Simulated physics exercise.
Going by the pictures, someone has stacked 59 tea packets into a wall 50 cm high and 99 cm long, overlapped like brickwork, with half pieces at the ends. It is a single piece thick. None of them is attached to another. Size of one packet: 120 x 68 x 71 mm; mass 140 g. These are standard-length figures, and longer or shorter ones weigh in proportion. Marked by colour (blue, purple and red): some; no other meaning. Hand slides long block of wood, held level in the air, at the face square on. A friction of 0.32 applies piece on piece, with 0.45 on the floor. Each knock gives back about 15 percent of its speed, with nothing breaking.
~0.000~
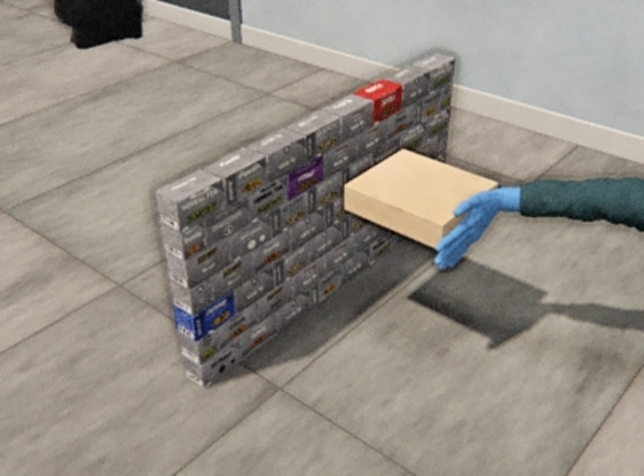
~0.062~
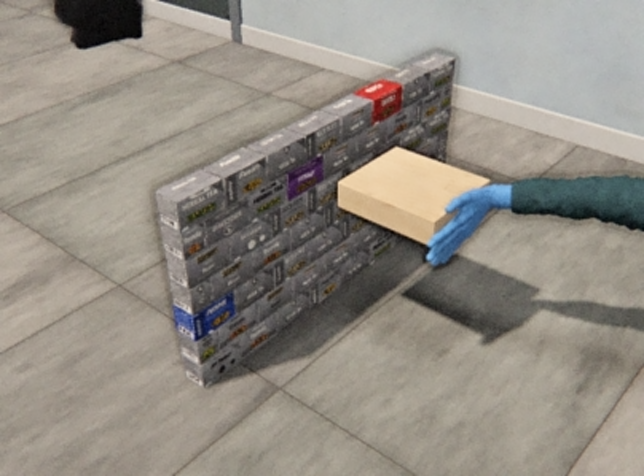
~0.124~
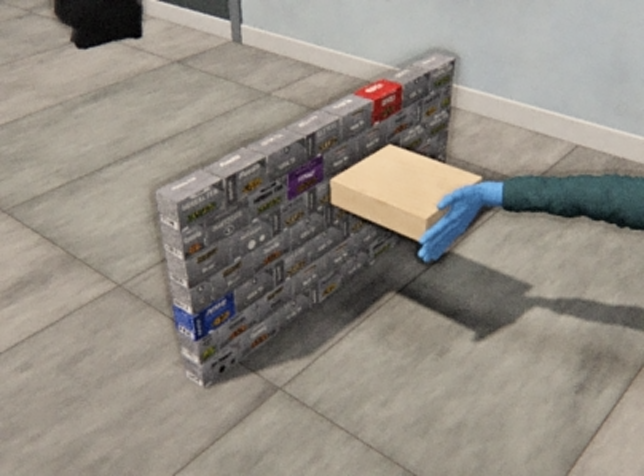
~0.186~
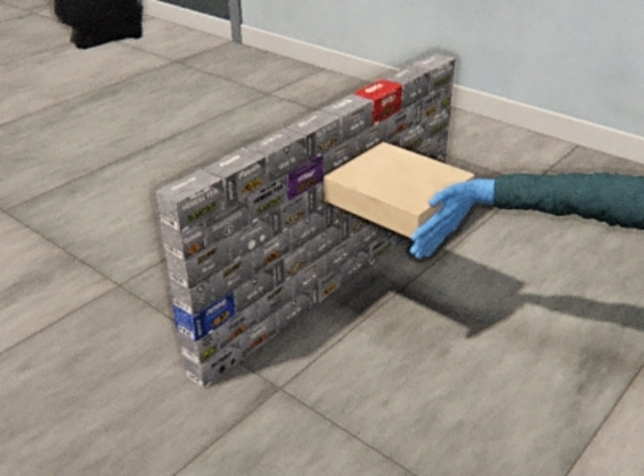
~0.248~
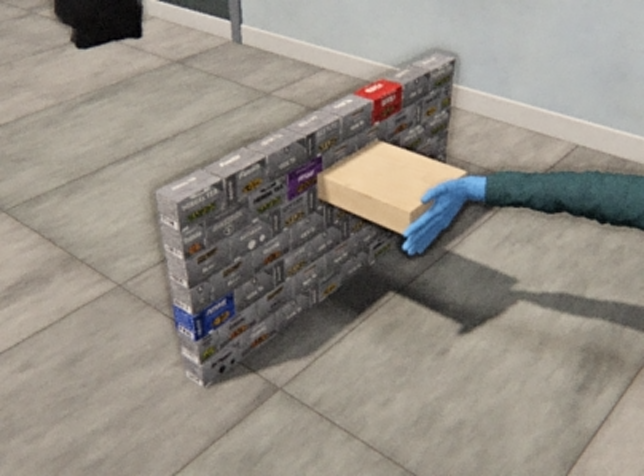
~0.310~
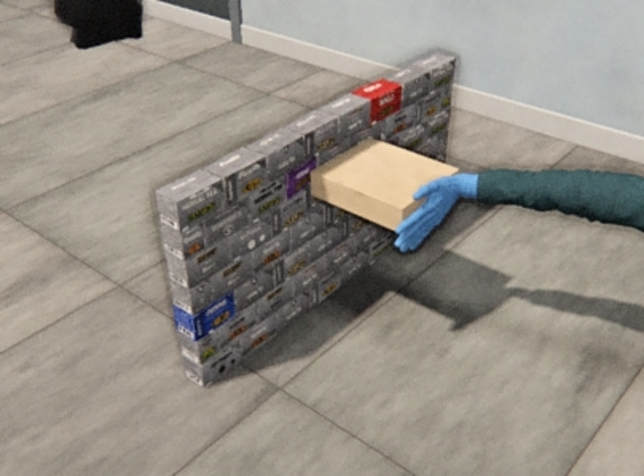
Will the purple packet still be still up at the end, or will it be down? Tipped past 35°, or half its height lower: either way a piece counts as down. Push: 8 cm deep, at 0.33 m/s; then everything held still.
The purple packet loses its position.
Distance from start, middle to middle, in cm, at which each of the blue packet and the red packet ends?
Net displacement (cm): Blue = 0; red = 76.
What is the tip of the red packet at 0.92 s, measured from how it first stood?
Near 70 degrees from how it began.
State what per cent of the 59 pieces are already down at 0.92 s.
25 %.
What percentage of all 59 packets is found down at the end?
It works out at roughly 25 per cent.
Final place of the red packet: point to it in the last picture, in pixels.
Last frame, centre at roughly (315, 145).
By 0.64 s, 5 of the 59 packets down; purple packet tilted 26°, 31 mm lower; red packet tilted 15°.
By 0.92 s, 14 of the 59 packets down; purple packet on its side; red packet tilted 74°, 27 cm lower.
When it is over (1.9 s), 14 of the 59 packets down; purple packet on its side; red packet upside down; blue packet unmoved. In pixels of the last frame, middles, purple packet near (215, 318), red packet near (315, 145).
